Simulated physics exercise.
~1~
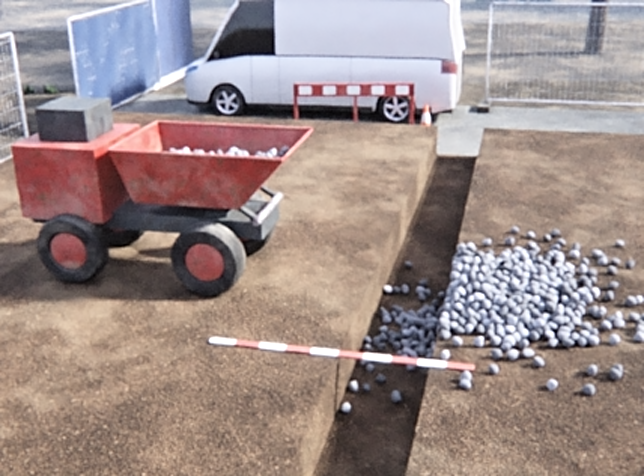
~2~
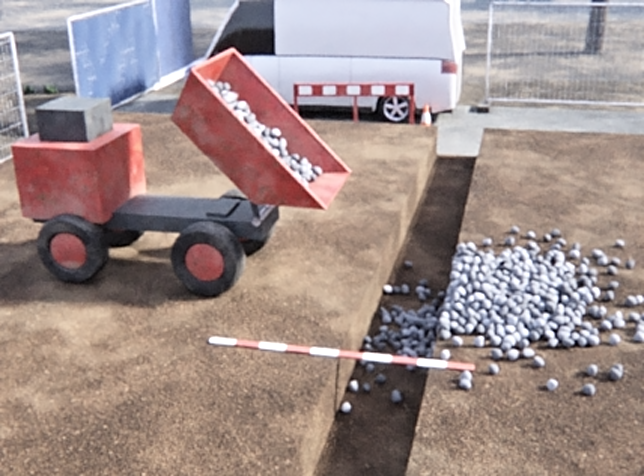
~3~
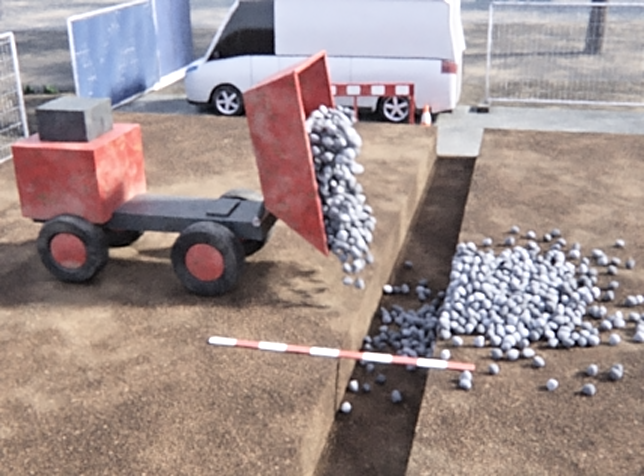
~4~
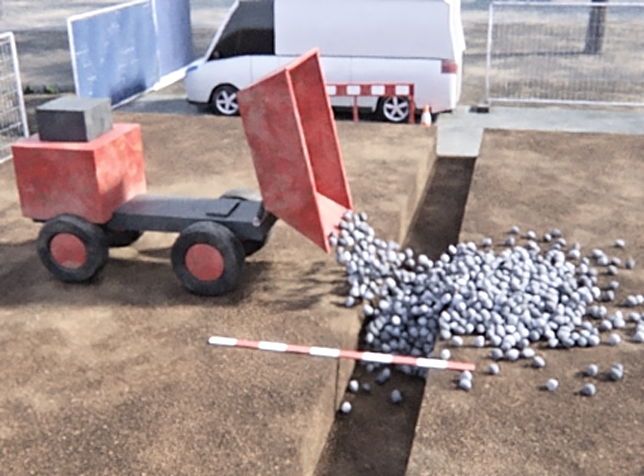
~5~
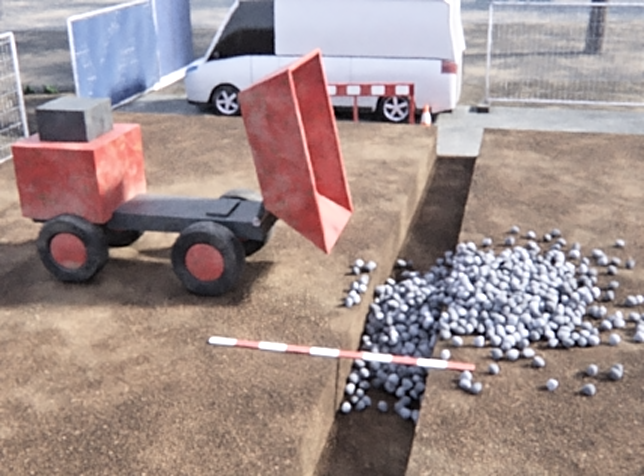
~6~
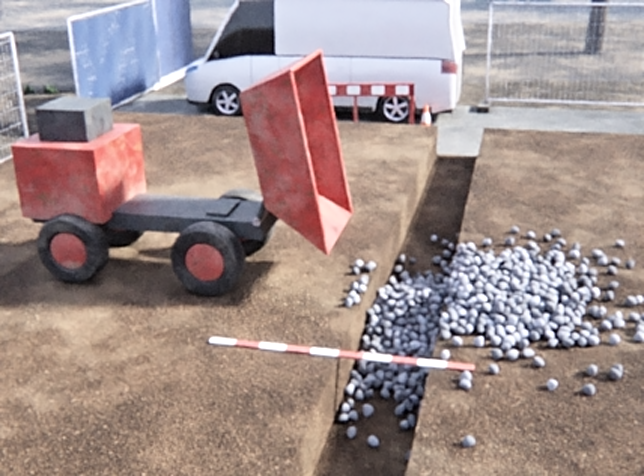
A red dumper tips its body and pours grey stones mostly into the trench ahead.
